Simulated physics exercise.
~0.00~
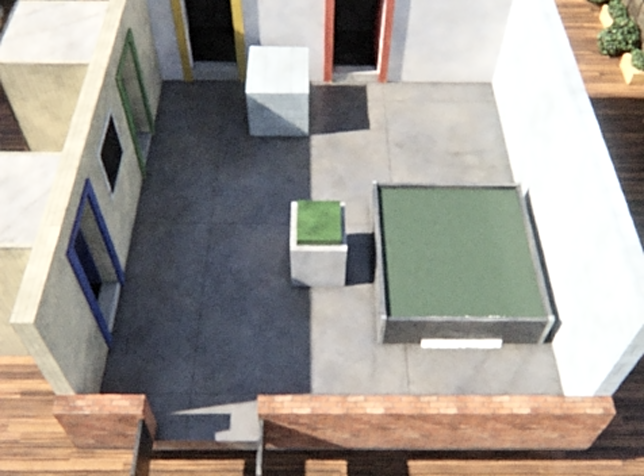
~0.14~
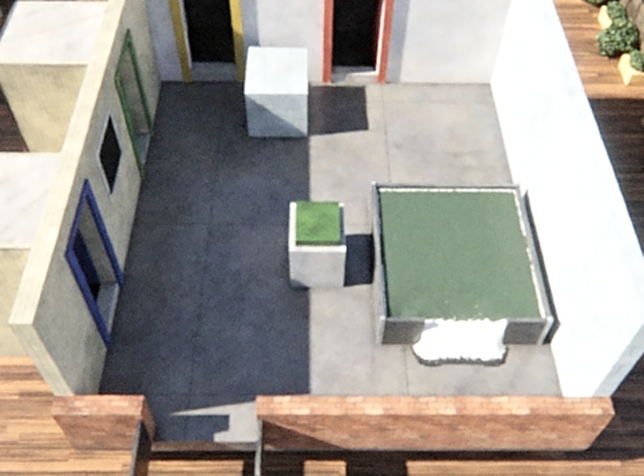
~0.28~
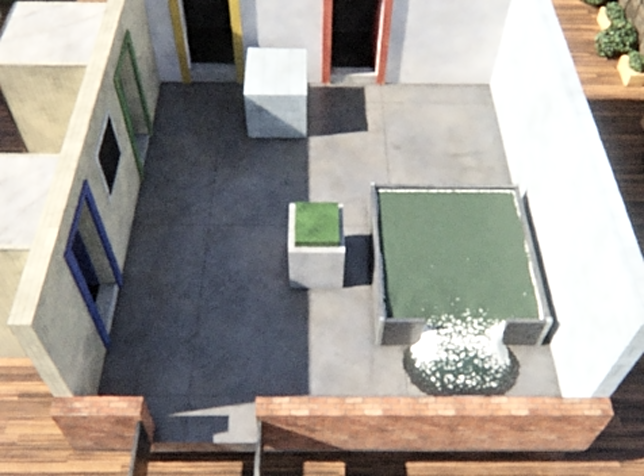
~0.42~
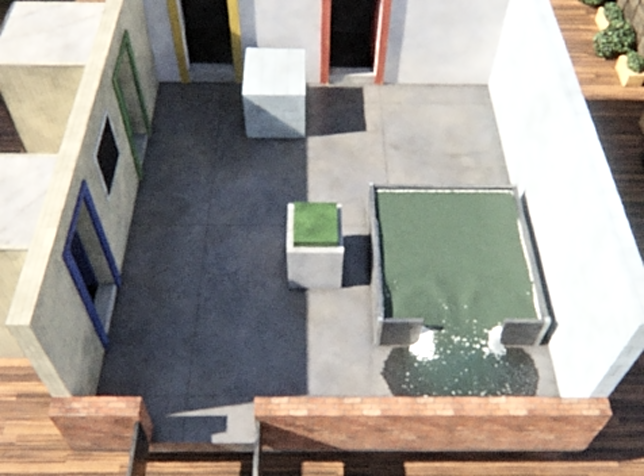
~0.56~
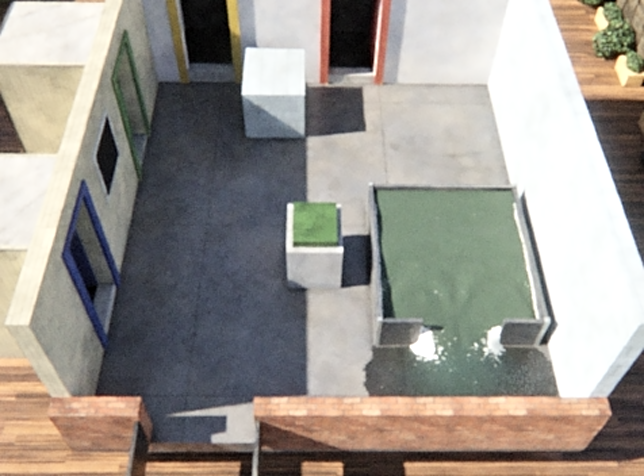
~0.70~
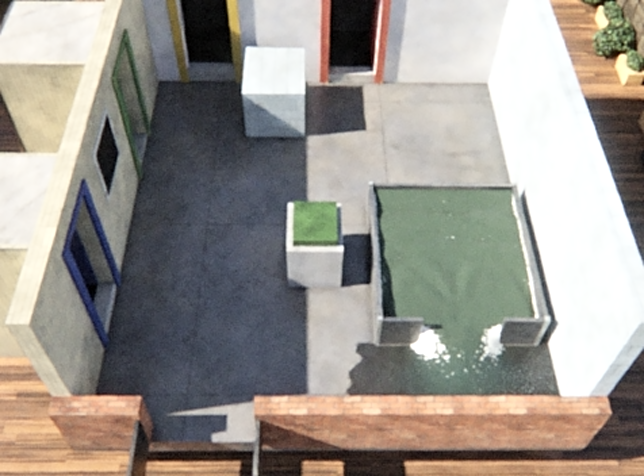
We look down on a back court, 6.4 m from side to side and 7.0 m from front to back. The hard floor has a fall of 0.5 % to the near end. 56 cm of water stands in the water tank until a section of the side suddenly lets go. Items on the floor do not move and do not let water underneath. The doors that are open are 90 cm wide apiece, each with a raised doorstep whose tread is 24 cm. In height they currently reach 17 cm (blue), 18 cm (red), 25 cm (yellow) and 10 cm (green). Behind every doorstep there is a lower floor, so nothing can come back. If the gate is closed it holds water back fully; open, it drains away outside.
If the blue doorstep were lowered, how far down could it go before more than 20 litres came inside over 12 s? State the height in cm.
Down to about 12.5 cm.
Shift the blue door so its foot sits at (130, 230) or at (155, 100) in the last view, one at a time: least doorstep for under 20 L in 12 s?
You'd want roughly 6.0 cm there first, then roughly 7.5 cm.
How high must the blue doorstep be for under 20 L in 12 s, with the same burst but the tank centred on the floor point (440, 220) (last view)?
You'd need some 12.0 cm.
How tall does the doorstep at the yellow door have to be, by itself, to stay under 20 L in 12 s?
At yellow, roughly 8.0 cm.
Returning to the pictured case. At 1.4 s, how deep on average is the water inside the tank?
Mean depth: Approx. 43 cm.
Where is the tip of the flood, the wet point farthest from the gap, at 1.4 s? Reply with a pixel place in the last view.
(267, 424).
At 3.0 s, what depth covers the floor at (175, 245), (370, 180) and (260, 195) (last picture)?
Roughly 0, 0 and 0 cm, in turn.
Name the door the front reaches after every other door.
That would be the yellow door.
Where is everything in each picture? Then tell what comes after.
The first picture shows the water tank at (456, 249) is whole and still, 56 cm deep; the blue door at (100, 273) is dry.
In the second picture, water pours out at (461, 333) and has run 0.3 m, to (424, 360); about 7 cm deep outside, 56 cm at the back.
In the third picture, the gap is at (460, 336), the front 0.7 m out at (430, 387); the back of the water tank holds 56 cm.
In the fourth picture, the front is at a hidden place, 1.3 m from the gap at (458, 336); 1.9 m2 of floor is wet, 56 cm left at the back.
In the fifth picture, water pours out at (458, 336) and has run 1.3 m, to a hidden place; about 8 cm deep outside, 56 cm at the back.
In the sixth picture, the gap is at (458, 334), the front 1.5 m out at a hidden place; the back of the water tank holds 55 cm; 4.0 m in a straight line remain to the blue door at (96, 274).
After 1.4 s water covers 10 % of the floor, deepest (54 cm) near (561, 423); it has not reached the blue door.
After 3.0 s water covers 35 % of the floor, deepest (38 cm) near (561, 423); 13 cm at the blue door, 0 litres in over its 17 cm doorstep.
After 12.0 s water covers 95 % of the floor, deepest (14 cm) near (455, 423); 8 cm at the blue door, 0 litres in over its 17 cm doorstep.
At the blue door as built, the water arrived by 2.8 s and peaked near 18 cm at 4.0 s.
Run again over the same 12 s with other heights there, 32 litres in over 11.5 cm, 10 litres over 13.5 cm. The limit of 20 litres is kept from about 12.5 cm up.
